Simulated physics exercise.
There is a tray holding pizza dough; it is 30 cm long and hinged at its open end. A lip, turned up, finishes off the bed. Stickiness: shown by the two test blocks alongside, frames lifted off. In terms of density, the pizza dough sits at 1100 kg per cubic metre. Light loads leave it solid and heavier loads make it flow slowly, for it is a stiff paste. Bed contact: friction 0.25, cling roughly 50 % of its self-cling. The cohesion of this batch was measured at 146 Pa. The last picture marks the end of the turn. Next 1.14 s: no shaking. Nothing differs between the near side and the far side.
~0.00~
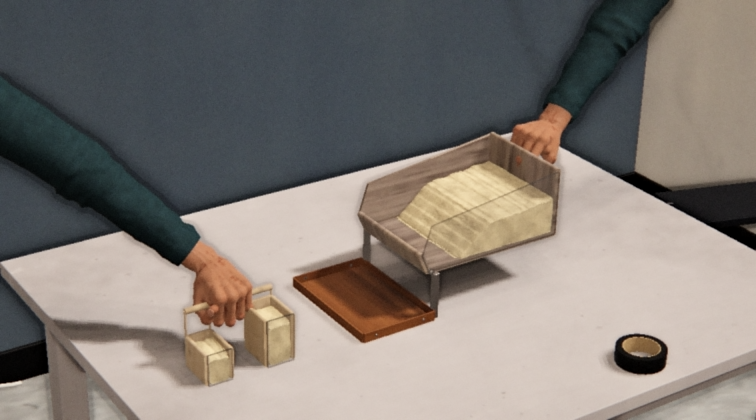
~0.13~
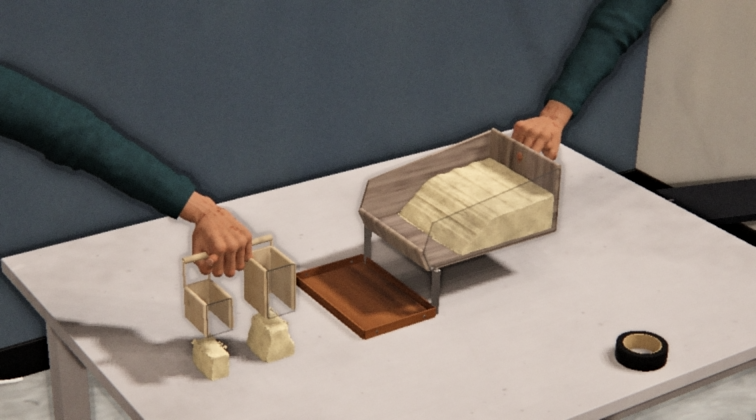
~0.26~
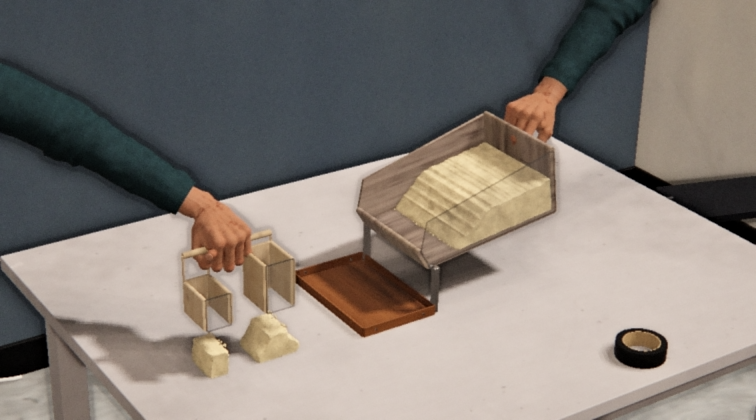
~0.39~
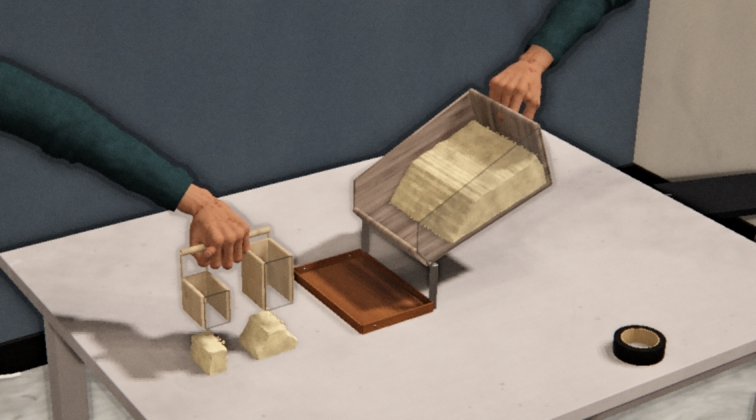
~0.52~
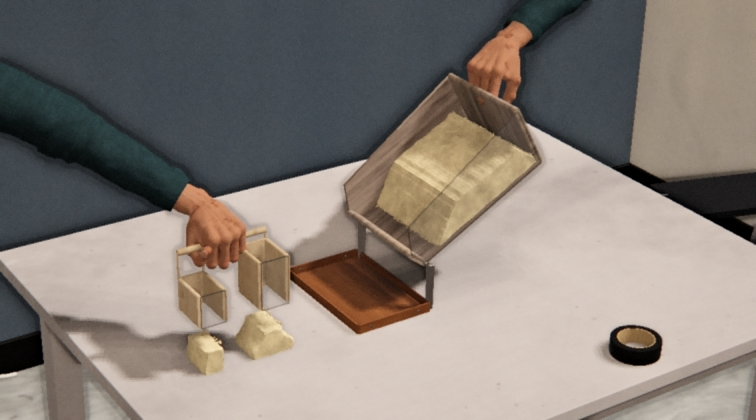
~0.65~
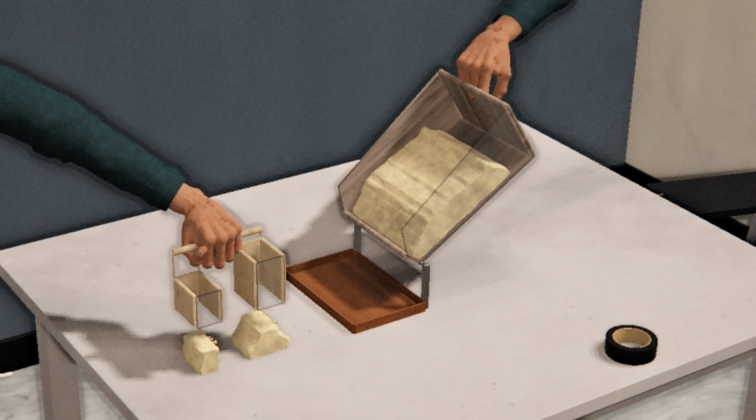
Hands lifting small box moulds off two pale dough blocks, then raising a wooden tray's right end as its dough slides down-left.
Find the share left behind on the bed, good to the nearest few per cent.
Near 39 per cent.
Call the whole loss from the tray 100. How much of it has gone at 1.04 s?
90 %.
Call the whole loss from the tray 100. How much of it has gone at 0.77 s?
About 10 %.
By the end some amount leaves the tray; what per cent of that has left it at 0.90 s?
60 per cent.
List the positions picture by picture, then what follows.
Top of the high end at (556, 172), tilt 0 degrees; foremost bit of the pizza dough at (461, 257); block heights 5.1 cm, 7.9 cm (left to right), in the first frame.
Top of the high end at (557, 168), tilt 0 degrees; foremost bit of the pizza dough at (462, 253); block heights 4.9 cm, 6.5 cm (left to right), in the second frame.
Top of the high end at (550, 151), tilt 7 degrees; foremost bit of the pizza dough at (459, 247); block heights 4.9 cm, 5.4 cm (left to right), in the third frame.
Top of the high end at (535, 128), tilt 18 degrees; foremost bit of the pizza dough at (453, 240); block heights 4.9 cm, 5.4 cm (left to right), in the fourth frame.
Top of the high end at (515, 113), tilt 29 degrees; foremost bit of the pizza dough at (439, 247); block heights 4.9 cm, 5.4 cm (left to right), in the fifth frame.
Top of the high end at (505, 109), tilt 32 degrees; foremost bit of the pizza dough at (414, 250); block heights 4.9 cm, 5.4 cm (left to right), in the sixth frame.
After 0.77 s, the tilt is 32 degrees and 95 % is on the bed.
After 0.90 s, the tilt is 32 degrees and 66 % is on the bed.
After 1.04 s, the tilt is 32 degrees and 45 % is on the bed.
After 1.18 s, the tilt is 32 degrees and 41 % is on the bed.
After 1.75 s, the tilt is 32 degrees and 39 % is on the bed.
